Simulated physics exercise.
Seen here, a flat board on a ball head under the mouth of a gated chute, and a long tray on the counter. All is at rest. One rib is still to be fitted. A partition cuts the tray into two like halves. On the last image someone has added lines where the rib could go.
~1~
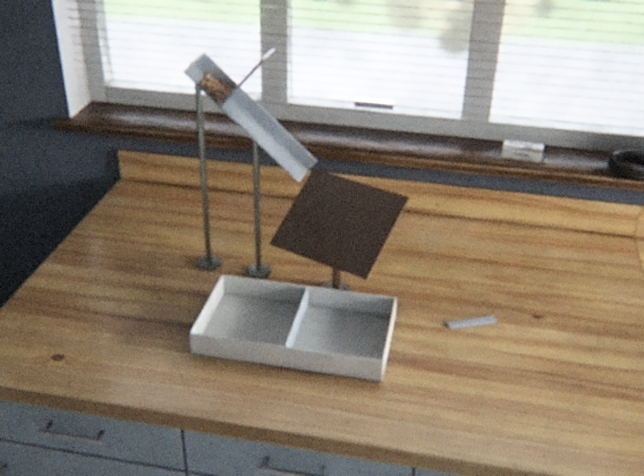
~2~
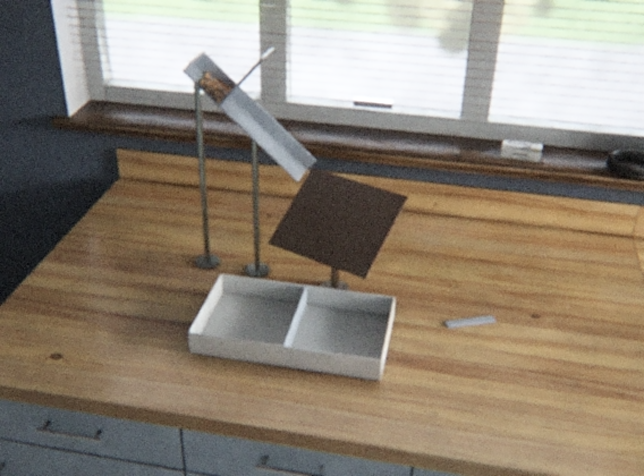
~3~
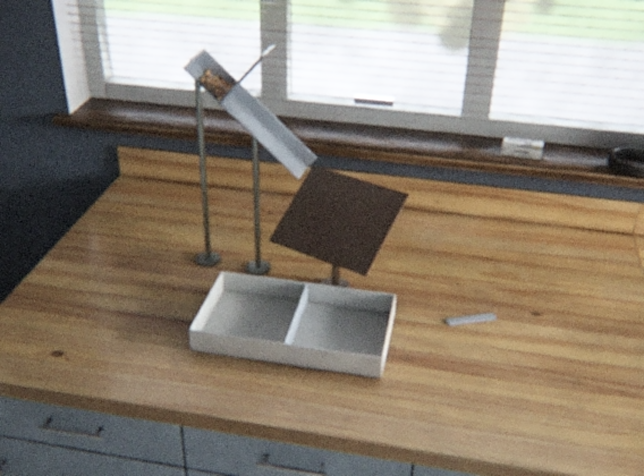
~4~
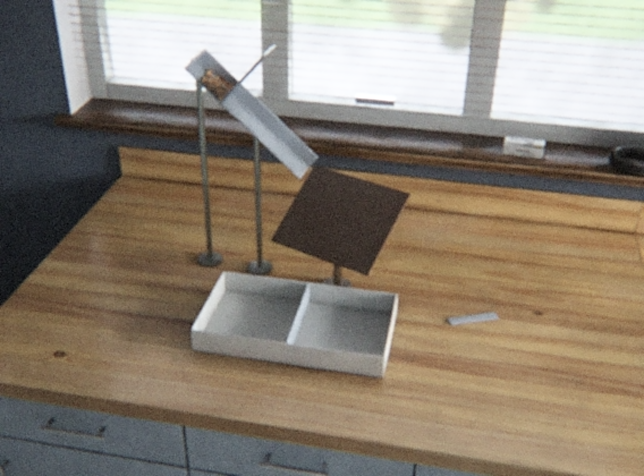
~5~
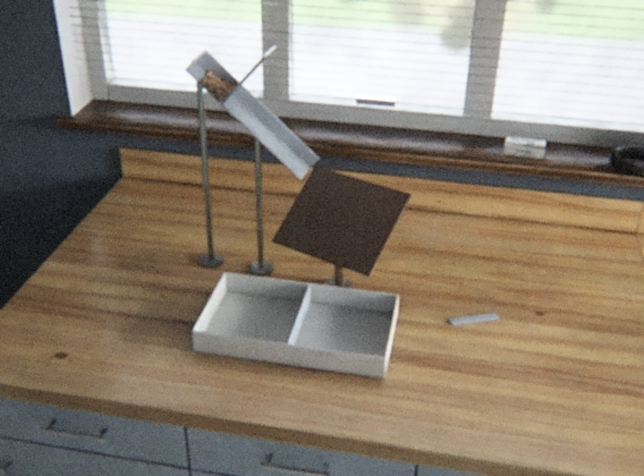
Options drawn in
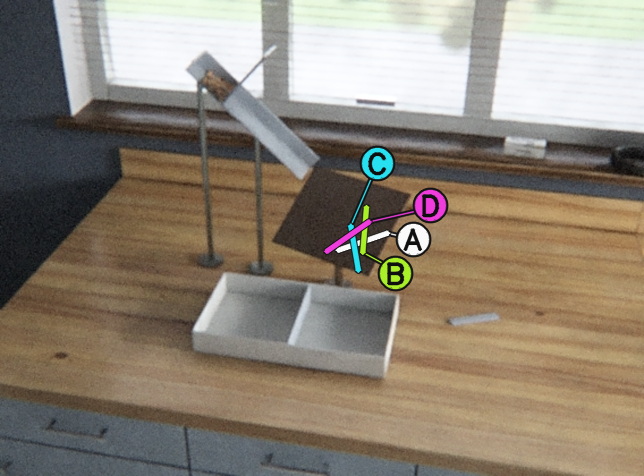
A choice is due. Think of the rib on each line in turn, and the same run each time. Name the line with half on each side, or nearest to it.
It is A.
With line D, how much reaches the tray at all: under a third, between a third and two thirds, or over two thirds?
Line D gives over two thirds.
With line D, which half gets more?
The left half.
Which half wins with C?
Right.
On the marked copy, line A from (387, 233) to (338, 250); line B from (366, 207) to (362, 252); line C from (350, 226) to (358, 270); line D from (369, 221) to (326, 251).
With A, of what is caught, close to half in the left half, close to half in the right.
With B, of what is caught, a small share in the left half, all but a few in the right.
With C, of what is caught, a small share in the left half, the bulk in the right.
With D, of what is caught, the bulk in the left half, a small share in the right.
